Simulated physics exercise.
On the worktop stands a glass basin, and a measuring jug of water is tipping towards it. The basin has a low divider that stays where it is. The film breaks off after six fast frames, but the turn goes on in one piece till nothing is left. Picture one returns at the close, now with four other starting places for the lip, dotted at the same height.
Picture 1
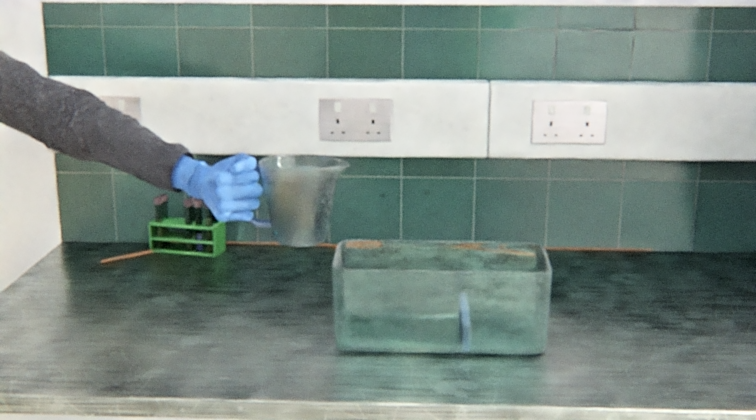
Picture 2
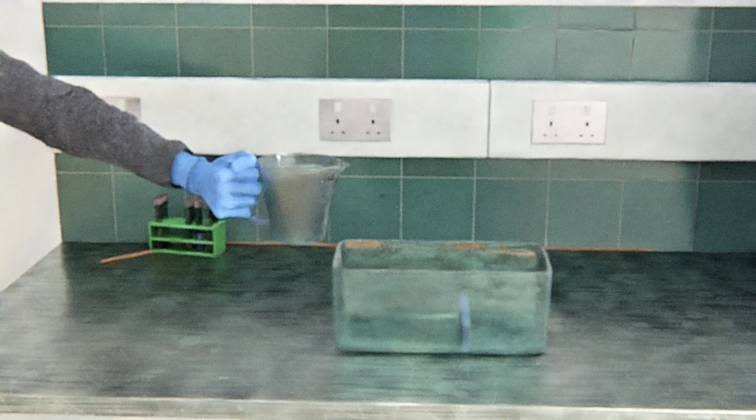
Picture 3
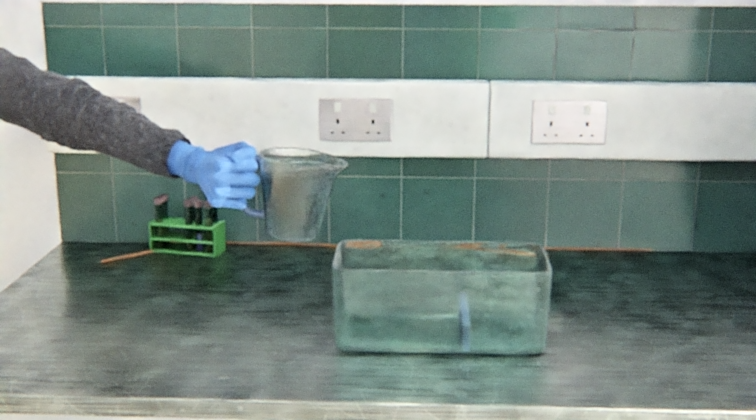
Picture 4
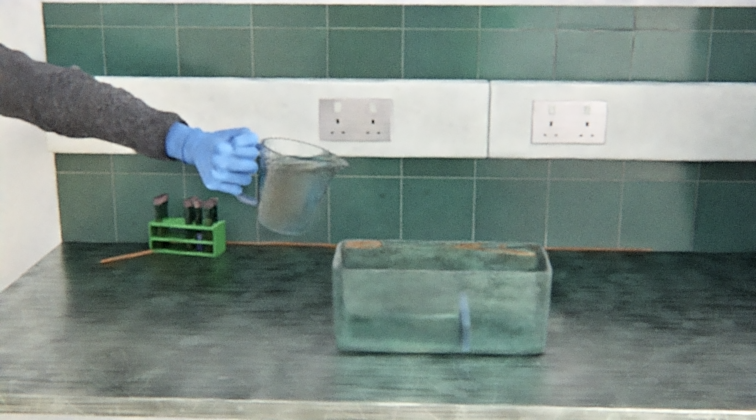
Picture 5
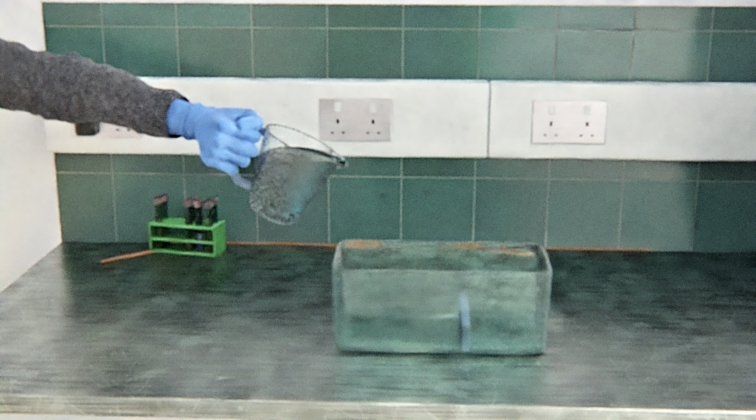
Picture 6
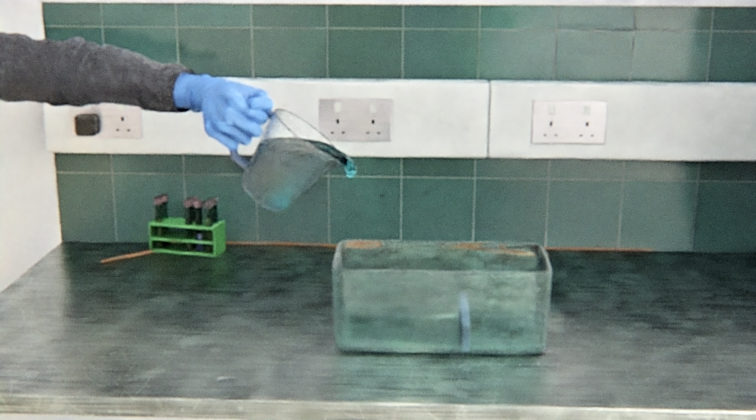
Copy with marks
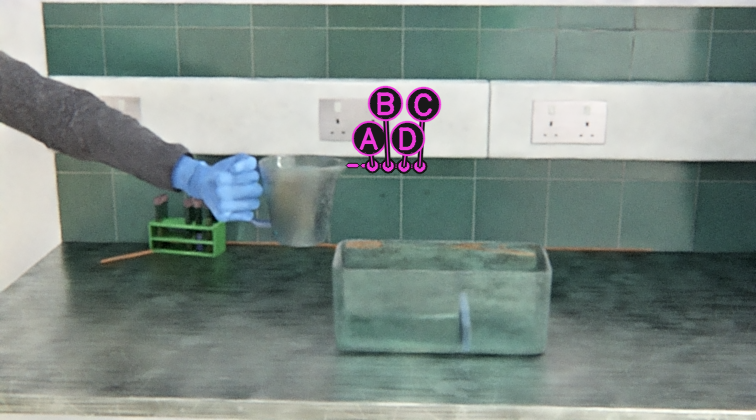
A blue-gloved hand on a grey-sleeved arm holds a clear measuring jug at the left, above and beside a rectangular glass basin on a dark worktop. A steady, front-on view shows green wall tiles, white panelling with sockets, and dark-topped tubes in a green rack at left. The jug stays upright at first, then the hand gradually tilts it rightward until bluish-green water slips over its lip.
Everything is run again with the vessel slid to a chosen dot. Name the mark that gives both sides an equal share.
B.
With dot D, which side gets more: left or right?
More ends on the right.
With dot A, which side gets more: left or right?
The left one.
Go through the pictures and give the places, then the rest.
Upright, lip at (348, 165); basin from (335, 348) to (545, 352); top of the wall at (464, 308); nothing has left yet, in the first picture.
Upright, lip at (348, 165); nothing has left yet, in the second picture.
Tipped about 7°, lip at (348, 165); nothing has left yet, in the third picture.
Tipped about 14°, lip at (347, 165); nothing has left yet, in the fourth picture.
Tipped about 25°, lip at (347, 165); nothing has left yet, in the fifth picture.
Tipped about 37°, lip at (346, 164); water is over the lip, down to (351, 174), in the sixth picture.
In magenta, A at (372, 165); B at (388, 166); C at (419, 166); D at (403, 166).
With A, about 86 % ends left of the wall and 10 % right of it; 4 % is lost outside.
With B, about 50 % ends left of the wall and 49 % right of it.
With C, about 13 % ends left of the wall and 85 % right of it.
With D, about 18 % ends left of the wall and 81 % right of it.
